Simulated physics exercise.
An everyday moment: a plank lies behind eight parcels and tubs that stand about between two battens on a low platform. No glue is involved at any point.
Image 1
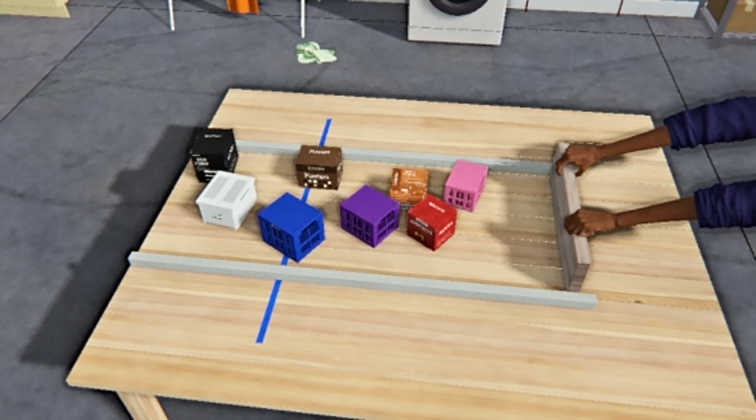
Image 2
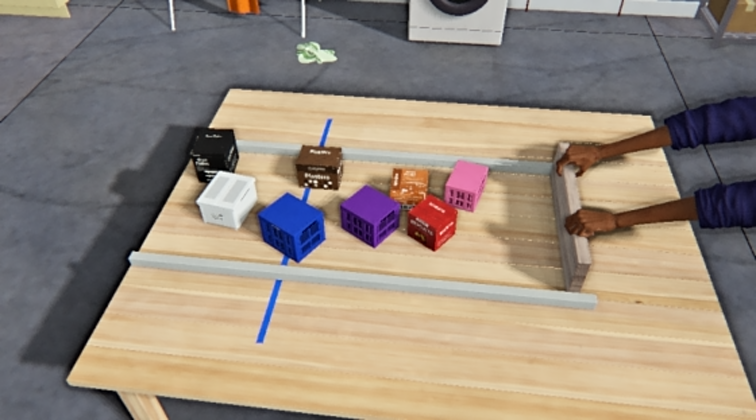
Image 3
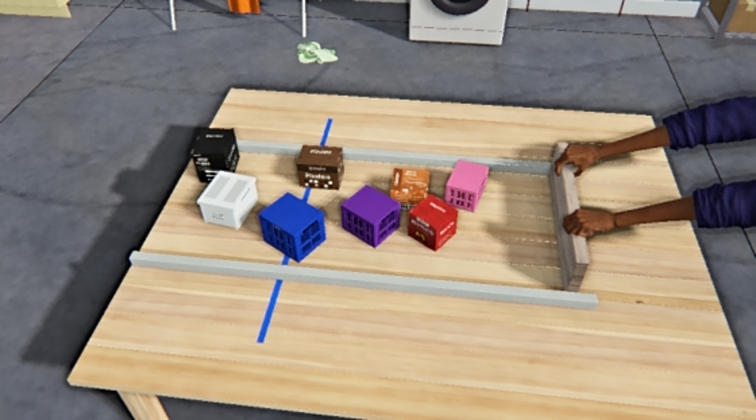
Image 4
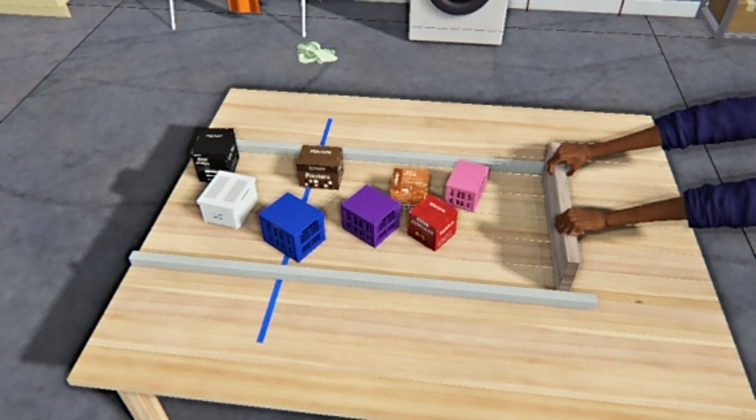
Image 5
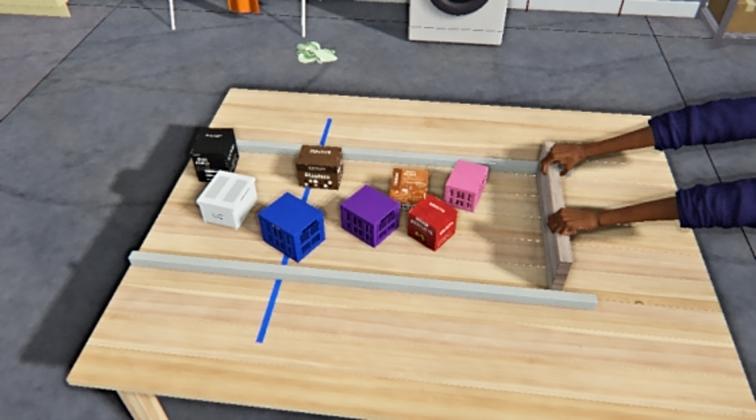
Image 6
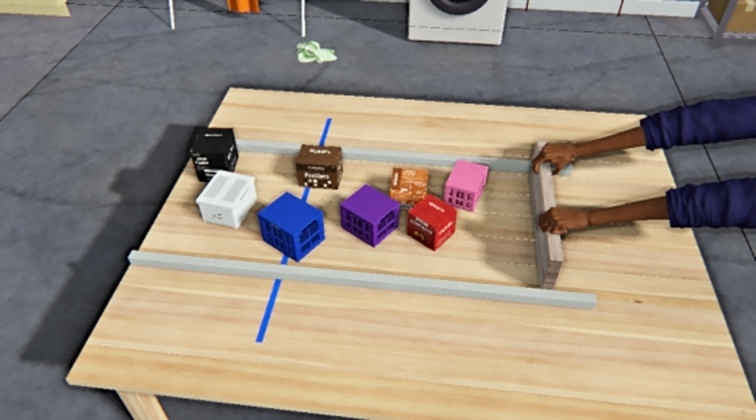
Two hands slid an upright plank a short way left between two rails on a wooden tabletop, while the eight colourful boxes and crates standing near a blue tape line stayed still.
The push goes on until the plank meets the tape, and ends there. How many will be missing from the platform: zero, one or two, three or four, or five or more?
It ends with every one still up.
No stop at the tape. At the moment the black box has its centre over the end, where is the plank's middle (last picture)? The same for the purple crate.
The middle is at (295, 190) when it's the black box, and at (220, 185) when it's the purple crate.
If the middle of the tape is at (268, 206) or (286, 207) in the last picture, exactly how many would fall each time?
In order, the counts are 1 and 1.
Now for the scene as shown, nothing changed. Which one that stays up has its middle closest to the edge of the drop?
It's the black box.
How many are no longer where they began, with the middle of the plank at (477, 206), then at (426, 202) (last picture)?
Answer - first 1, then 4.
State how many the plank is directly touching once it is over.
In total, 2.
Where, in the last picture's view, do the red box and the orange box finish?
Around (276, 216) and around (260, 176).
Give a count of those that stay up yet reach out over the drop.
Overhanging ones - 1.
Soon after, none off yet; black box at rest near (216, 155); white tote at rest near (229, 200); blue crate at rest near (292, 227).
After that, none off yet; black box at rest near (216, 155); white tote at rest near (229, 200); blue crate displaced a little near (272, 231).
In the end, the number that fall off is zero.
